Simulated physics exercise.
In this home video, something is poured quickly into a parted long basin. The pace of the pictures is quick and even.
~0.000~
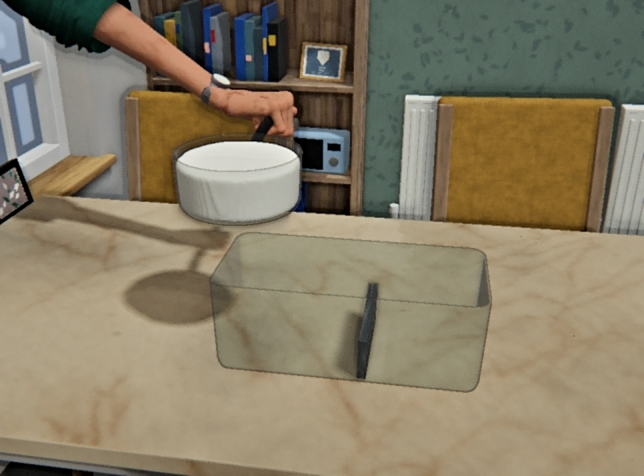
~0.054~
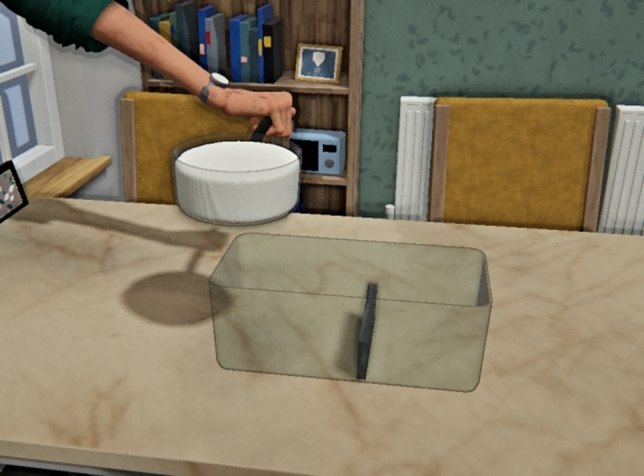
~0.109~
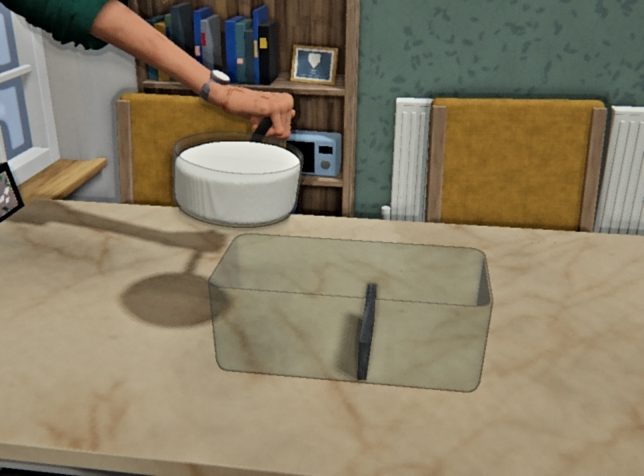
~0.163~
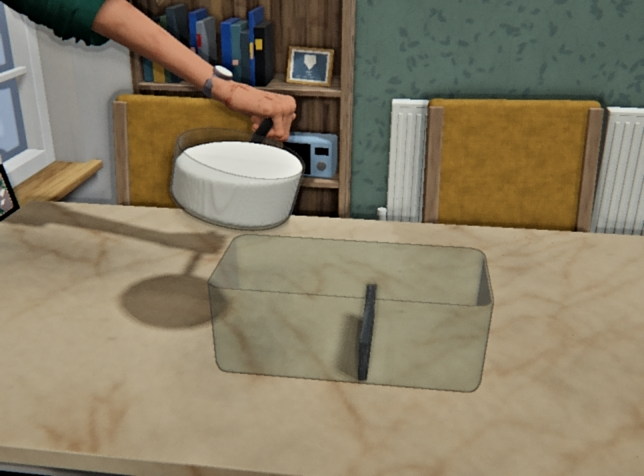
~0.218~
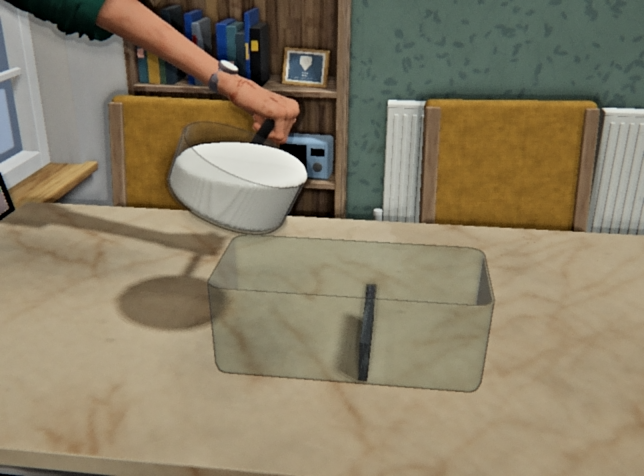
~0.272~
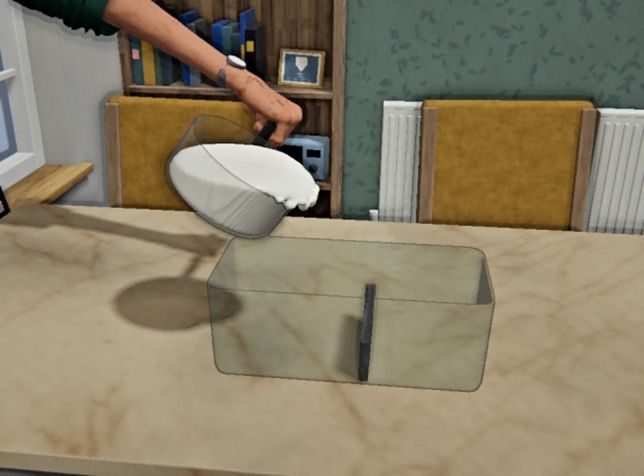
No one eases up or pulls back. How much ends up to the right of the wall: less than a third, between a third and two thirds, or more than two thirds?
The share right of the wall is a minor part, beneath one third.
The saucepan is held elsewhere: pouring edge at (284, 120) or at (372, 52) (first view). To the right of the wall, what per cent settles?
First try: Near 10 percent; second try: Near 75 percent.
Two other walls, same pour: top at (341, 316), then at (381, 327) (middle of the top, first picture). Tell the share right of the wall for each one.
With the first placement it is 40 %, with the second 25 %.
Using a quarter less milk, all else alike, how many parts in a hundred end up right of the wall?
About 5 in a hundred.
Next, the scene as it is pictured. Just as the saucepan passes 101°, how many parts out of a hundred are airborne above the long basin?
I'd put it near 25 per cent.
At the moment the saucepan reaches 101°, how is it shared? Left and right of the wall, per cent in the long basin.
The left part holds close to 60 per cent, the right part close to 0.
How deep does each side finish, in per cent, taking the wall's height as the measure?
Left of the wall 60 %, right of the wall 10 %.
A moment on, the saucepan is tipped right over and 15 per cent is still to pour, 58 is left of the wall and 2 right of it.
Next, the saucepan is tipped right over and 2 per cent is still to pour, 88 is left of the wall and 3 right of it.
Then the saucepan is tipped right over and 0 per cent is still to pour, 90 is left of the wall and 7 right of it.
Later the saucepan is tipped right over and 0 per cent is still to pour, 90 is left of the wall and 7 right of it.
Finally, 90 per cent lies left of the wall, 7 right of it and 4 outside.
